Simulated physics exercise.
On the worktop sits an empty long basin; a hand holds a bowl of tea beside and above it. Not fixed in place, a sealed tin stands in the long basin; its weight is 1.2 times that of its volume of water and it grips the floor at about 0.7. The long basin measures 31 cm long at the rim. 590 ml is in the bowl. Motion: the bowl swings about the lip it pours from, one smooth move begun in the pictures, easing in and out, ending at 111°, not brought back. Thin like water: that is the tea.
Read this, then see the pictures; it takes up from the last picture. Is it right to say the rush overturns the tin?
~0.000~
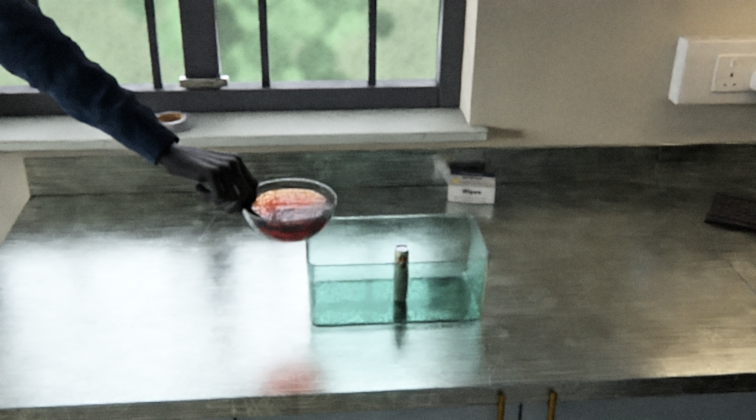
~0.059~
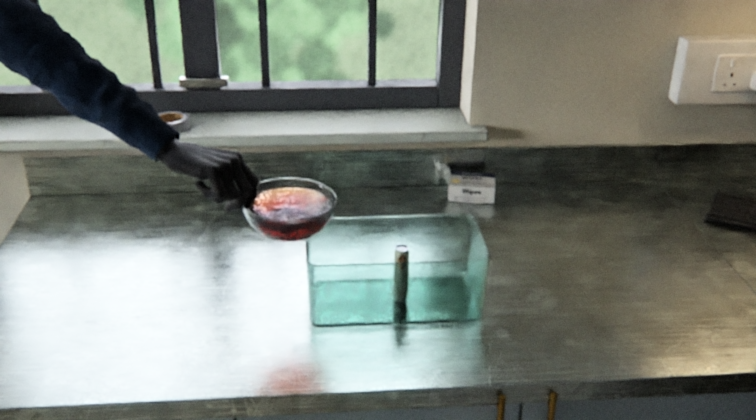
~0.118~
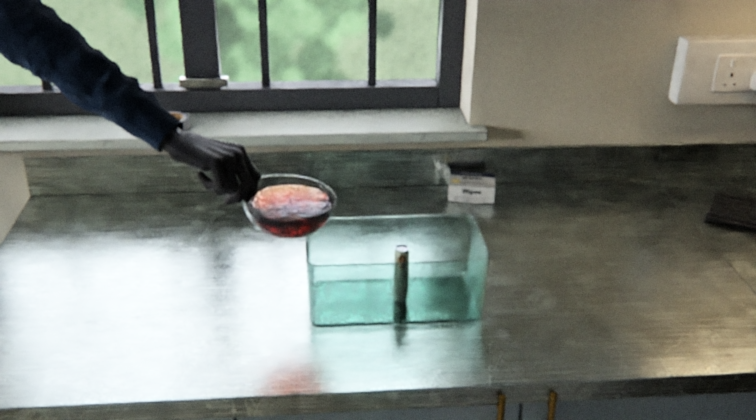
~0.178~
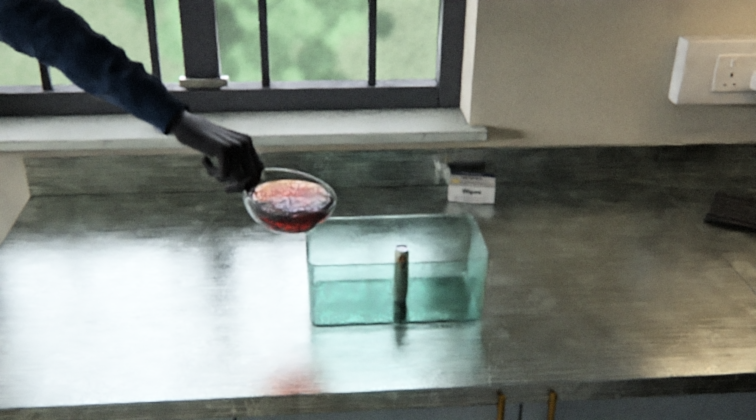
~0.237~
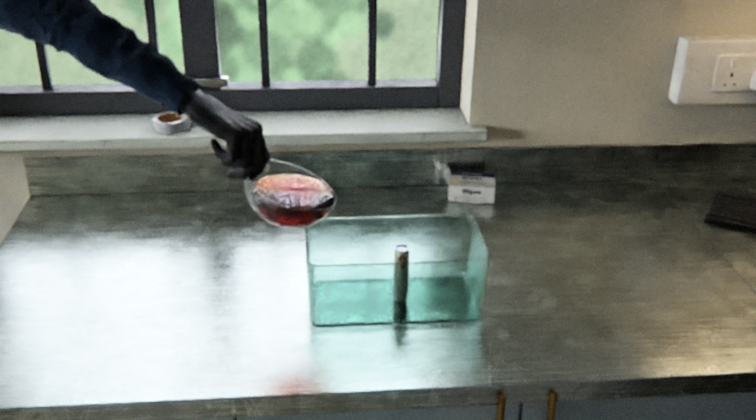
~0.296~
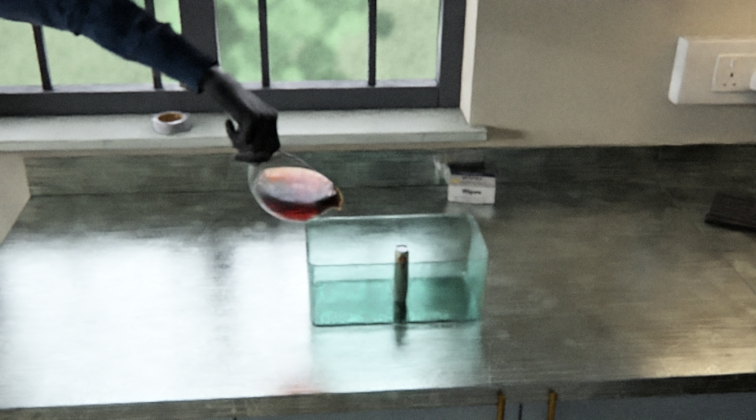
It overturns.
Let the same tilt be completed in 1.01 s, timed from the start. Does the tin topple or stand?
The tin goes over.
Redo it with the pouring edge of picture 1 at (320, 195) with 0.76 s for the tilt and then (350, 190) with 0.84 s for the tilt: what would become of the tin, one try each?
Run one: It tumbles. Run two: It does not tip.
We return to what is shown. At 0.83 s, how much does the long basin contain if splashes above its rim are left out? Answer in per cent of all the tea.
Some 100 percent.
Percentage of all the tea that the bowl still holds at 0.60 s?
Remaining: Near 10 % of the total.
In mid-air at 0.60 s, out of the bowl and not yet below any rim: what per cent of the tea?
I'd say close to 48 per cent.
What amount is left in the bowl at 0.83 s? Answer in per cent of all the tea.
Close to 0 percent of the total.
By 0.60 s the tilt is 93° and 10 per cent is still to pour; the tin stands where it began.
By 0.83 s the tilt is 111° and 0 per cent is still to pour; the tin lies on its side.
By 1.06 s the tilt is 111° and 0 per cent is still to pour; the tin lies on its side.
By 1.32 s the tilt is 111° and 0 per cent is still to pour; the tin lies on its side.
At rest the tin lies on its side.
